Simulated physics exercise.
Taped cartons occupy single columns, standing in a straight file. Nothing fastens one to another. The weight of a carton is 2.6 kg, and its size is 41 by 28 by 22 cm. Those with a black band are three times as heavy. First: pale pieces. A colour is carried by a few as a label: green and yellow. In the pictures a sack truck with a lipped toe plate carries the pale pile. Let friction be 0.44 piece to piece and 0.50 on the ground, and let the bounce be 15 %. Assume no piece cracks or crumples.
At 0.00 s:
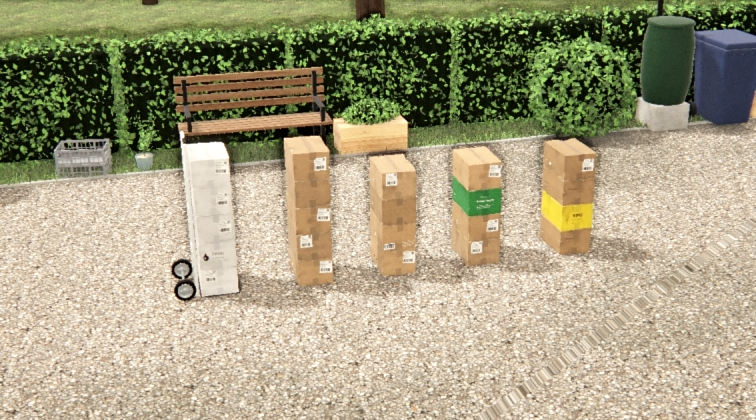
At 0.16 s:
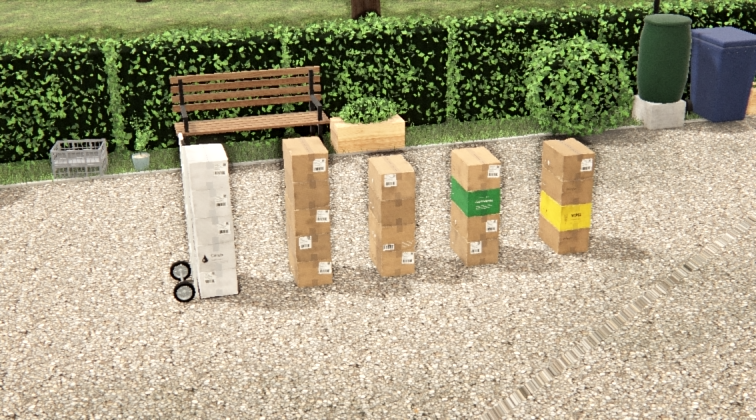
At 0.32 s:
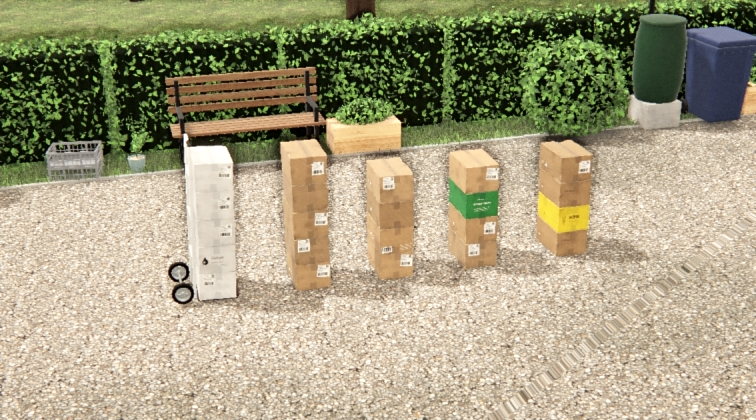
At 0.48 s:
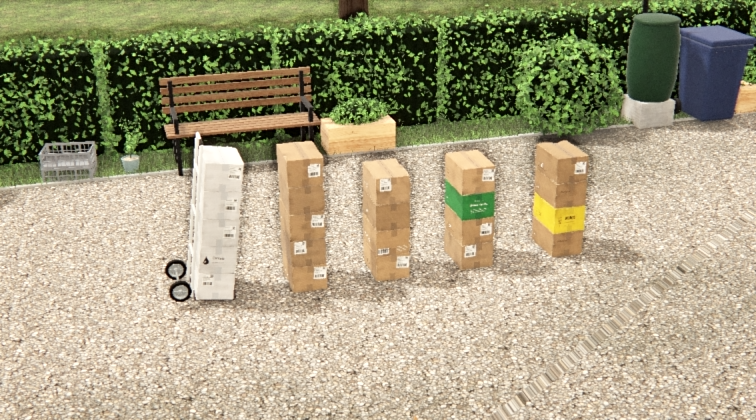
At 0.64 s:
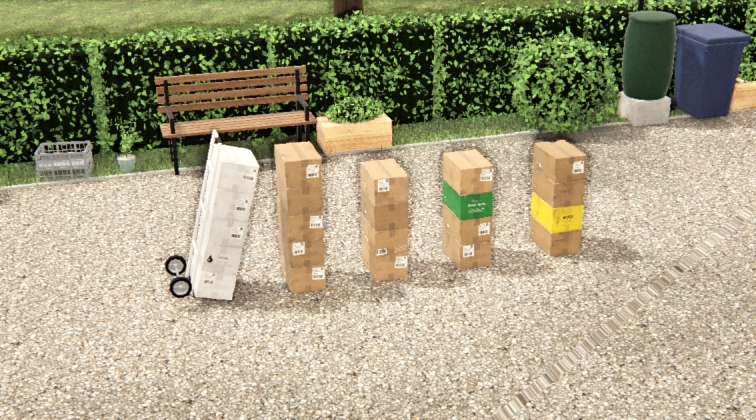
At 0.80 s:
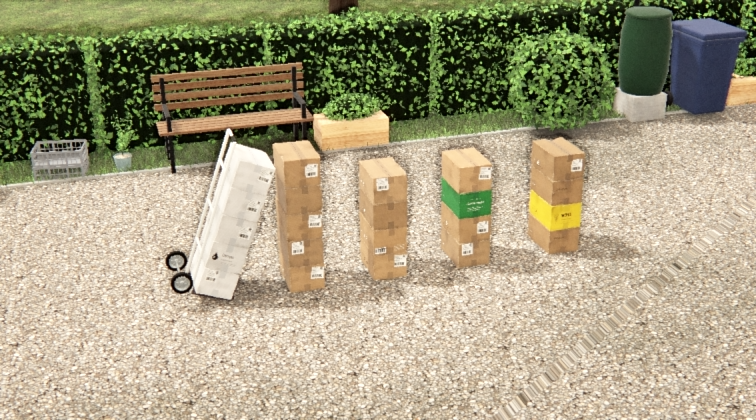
Hand truck with a stack of pale boxes tilting forward to the right, toward four still columns of taped cartons on gravel.
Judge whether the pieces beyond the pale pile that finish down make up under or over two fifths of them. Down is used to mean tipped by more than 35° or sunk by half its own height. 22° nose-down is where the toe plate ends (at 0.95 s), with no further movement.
Over.
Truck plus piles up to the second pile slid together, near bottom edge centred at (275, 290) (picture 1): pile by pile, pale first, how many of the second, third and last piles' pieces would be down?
Down by pile: Second 5, third 2, last 0.
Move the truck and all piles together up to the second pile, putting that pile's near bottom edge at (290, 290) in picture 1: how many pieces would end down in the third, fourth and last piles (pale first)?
Count of fallen pieces - third: 3; fourth: 4; last: 3.
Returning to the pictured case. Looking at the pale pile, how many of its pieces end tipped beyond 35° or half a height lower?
5 pieces.
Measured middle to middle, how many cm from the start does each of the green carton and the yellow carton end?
The green one ends 60 cm from its start and the yellow one 10 cm.
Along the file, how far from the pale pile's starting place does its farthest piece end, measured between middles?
About 110 cm along.
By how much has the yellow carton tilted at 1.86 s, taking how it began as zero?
At that moment, roughly 0 degrees.
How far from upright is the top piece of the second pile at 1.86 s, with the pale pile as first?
30°.
After 1.26 s, 4 of the pale pile down; none of the 17 other cartons down, 5 disturbed.
After 1.86 s, 5 of the pale pile down; none of the 17 other cartons down, 6 disturbed.
After 2.34 s, 5 of the pale pile down; 8 of the 17 other cartons down; green carton 44 mm from its place.
After 2.90 s, 5 of the pale pile down; 9 of the 17 other cartons down; green carton 32° from how it stood, 10 cm lower.
In the end (3.7 s), 5 of the pale pile down; 12 of the 17 other cartons down; green carton 49° from how it stood, 27 cm lower; yellow carton 6 cm from its place. That is 71 per cent. From the last view, middles, green carton near (526, 217), yellow carton near (561, 207).
